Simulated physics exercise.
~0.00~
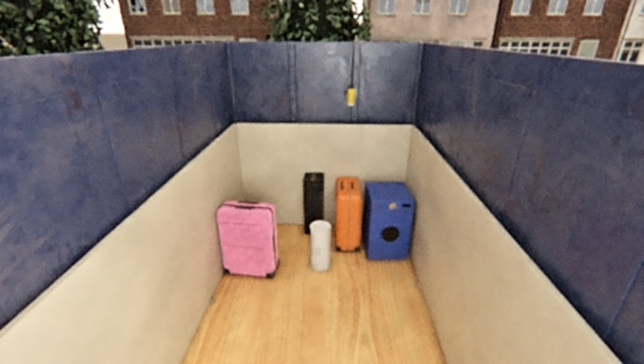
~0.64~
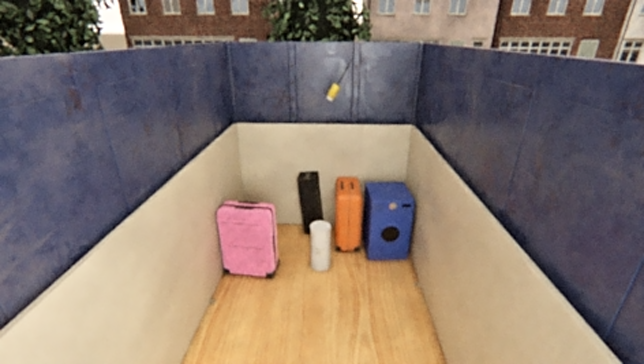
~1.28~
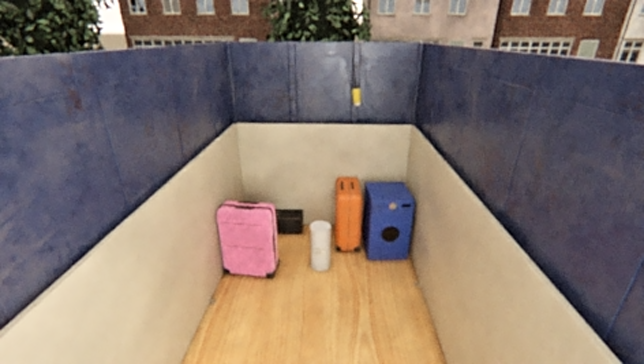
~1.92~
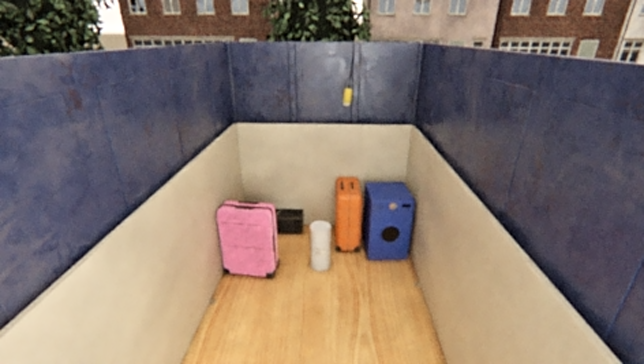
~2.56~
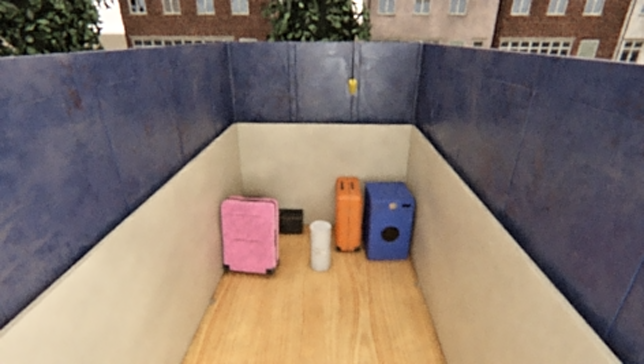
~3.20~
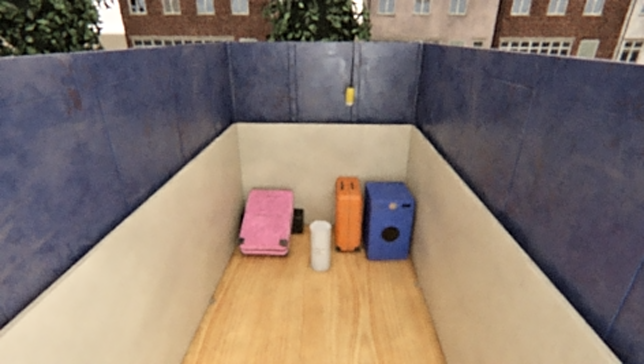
The clip opens on the load bay of a van, where a pink case, a black box, an orange case, a blue appliance and a white canister all stand upright on the wooden floor. The small yellow lamp on the far wall swings to the left, and the black box tips that way. It drops onto its side behind the pink case and lies there as the lamp settles. Next, the pink case leans away from the viewer, then topples towards the far wall. It ends lying over beside the fallen black box, while the other three items remain standing in place.
